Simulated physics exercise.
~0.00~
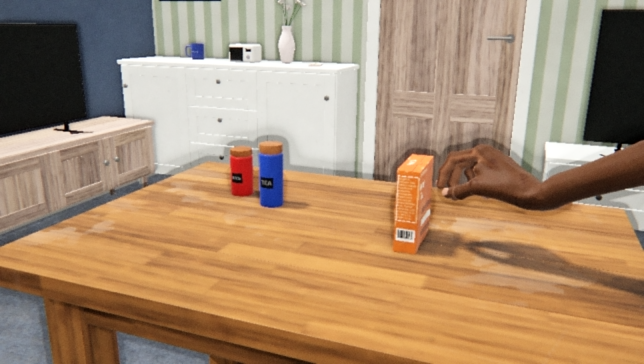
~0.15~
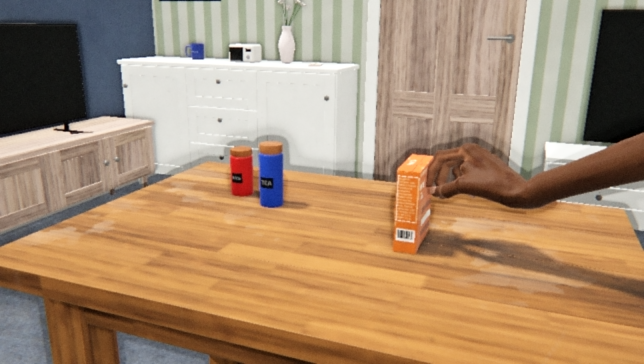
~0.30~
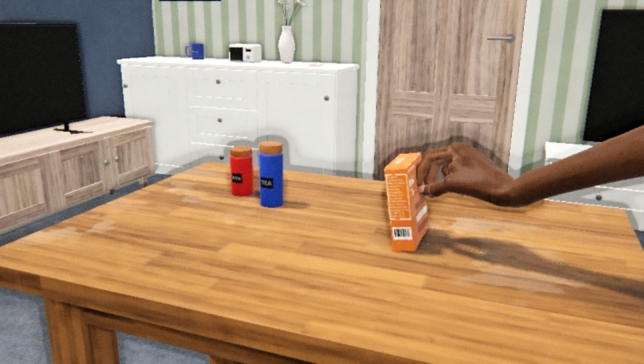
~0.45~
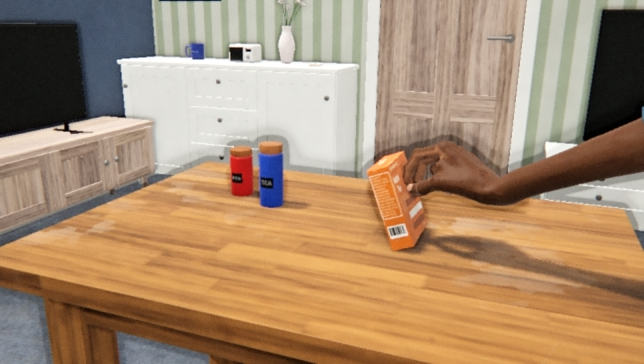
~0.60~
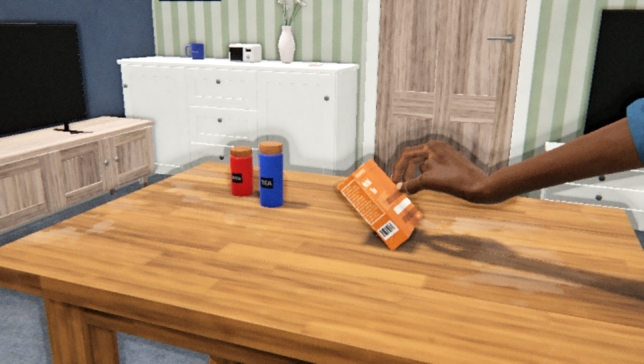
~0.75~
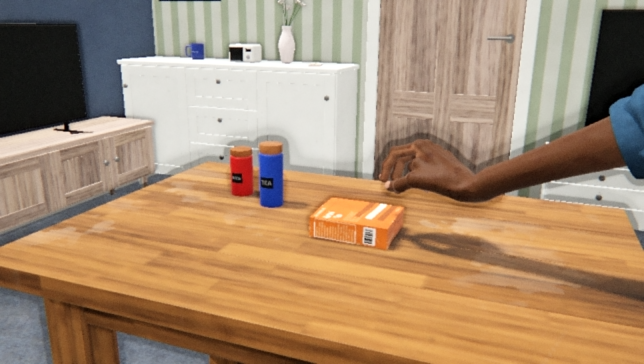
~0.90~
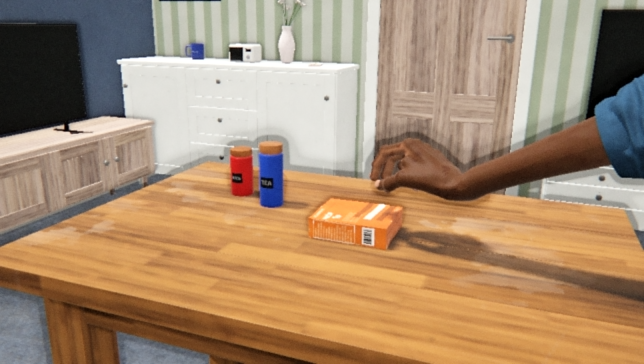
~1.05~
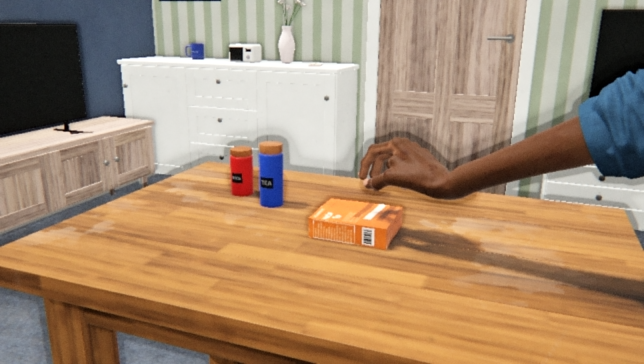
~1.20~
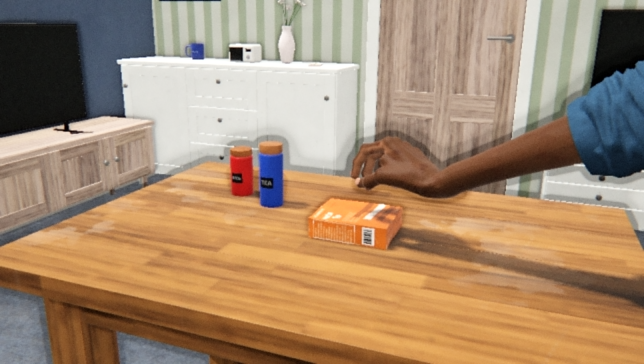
On a wooden table, a hand pushing an upright orange packet leftward until it tips onto its side, two shakers staying put.
